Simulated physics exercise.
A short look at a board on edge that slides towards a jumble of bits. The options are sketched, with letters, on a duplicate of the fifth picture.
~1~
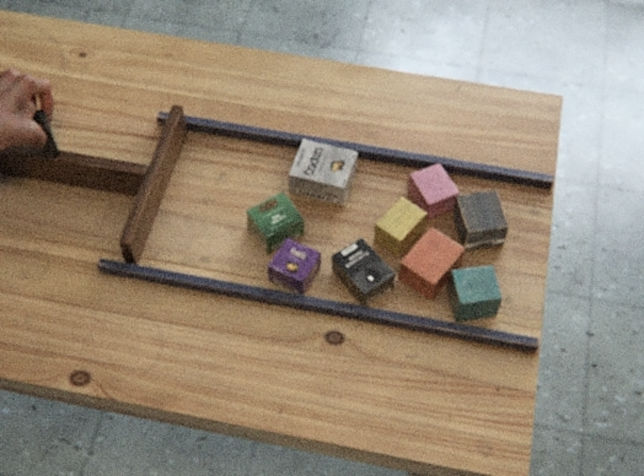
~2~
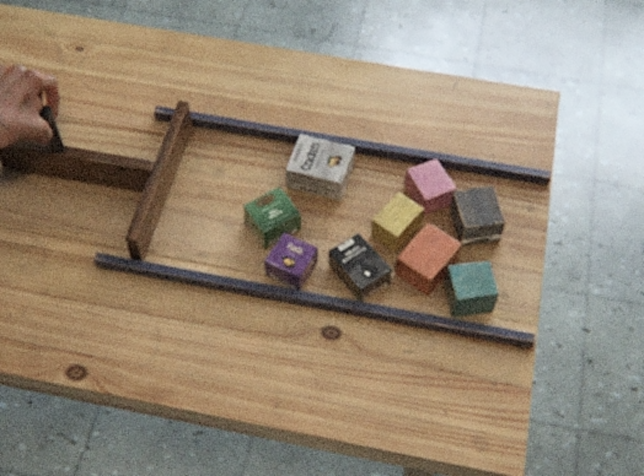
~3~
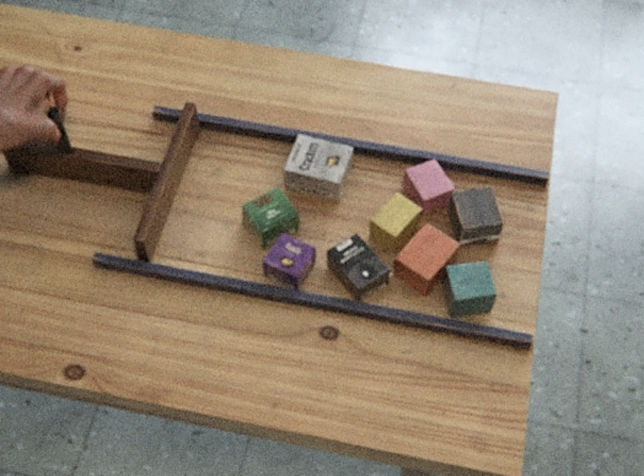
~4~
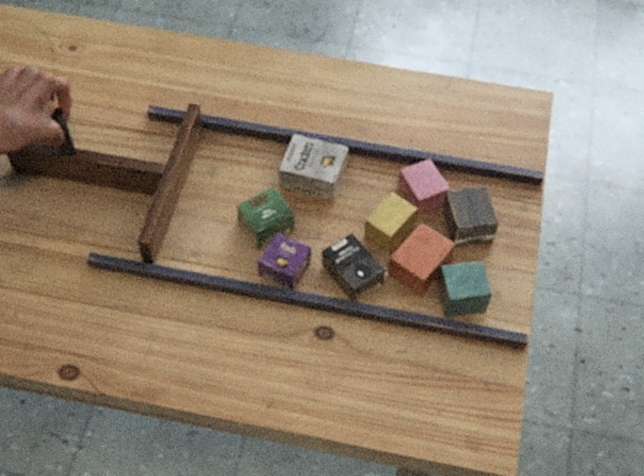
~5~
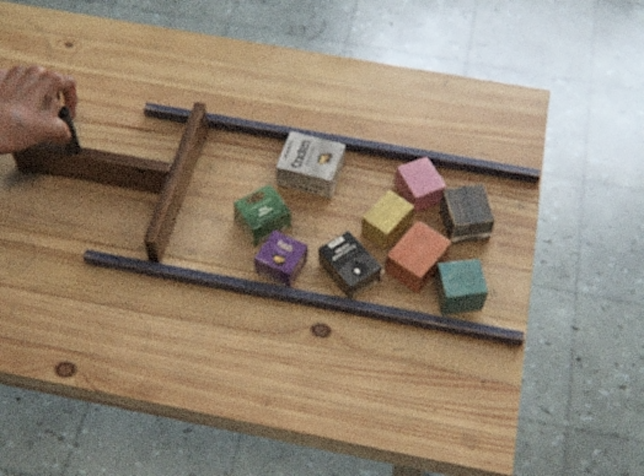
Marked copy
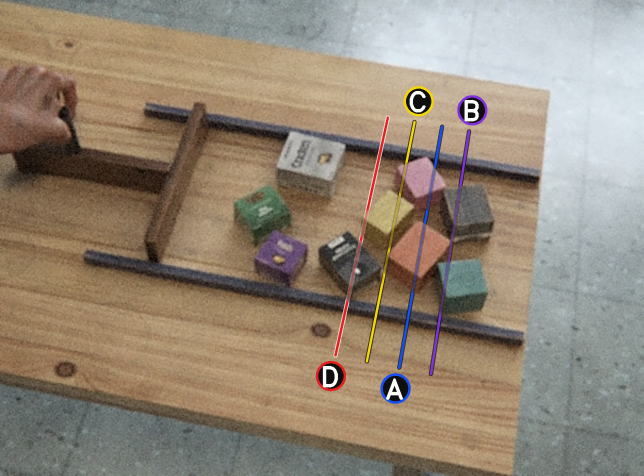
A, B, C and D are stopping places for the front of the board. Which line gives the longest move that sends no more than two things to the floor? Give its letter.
Up to line A.
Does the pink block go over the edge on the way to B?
Yes.
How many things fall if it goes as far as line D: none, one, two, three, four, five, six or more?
In all, none.
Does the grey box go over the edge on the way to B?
Yes.
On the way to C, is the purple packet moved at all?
By then, yes.
On the copy, A at (422, 237); B at (452, 242); C at (393, 232); D at (364, 227).
On A. First, board (263, 184); green packet (291, 217); turquoise block (461, 287).
Then, board (353, 200); turquoise block (474, 295); grey box (483, 216).
Finally, board (421, 212); grey box over the edge; turquoise block (523, 309); one fallen.
By contrast, B drops four; C is within the limit but short; D is within the limit but short.
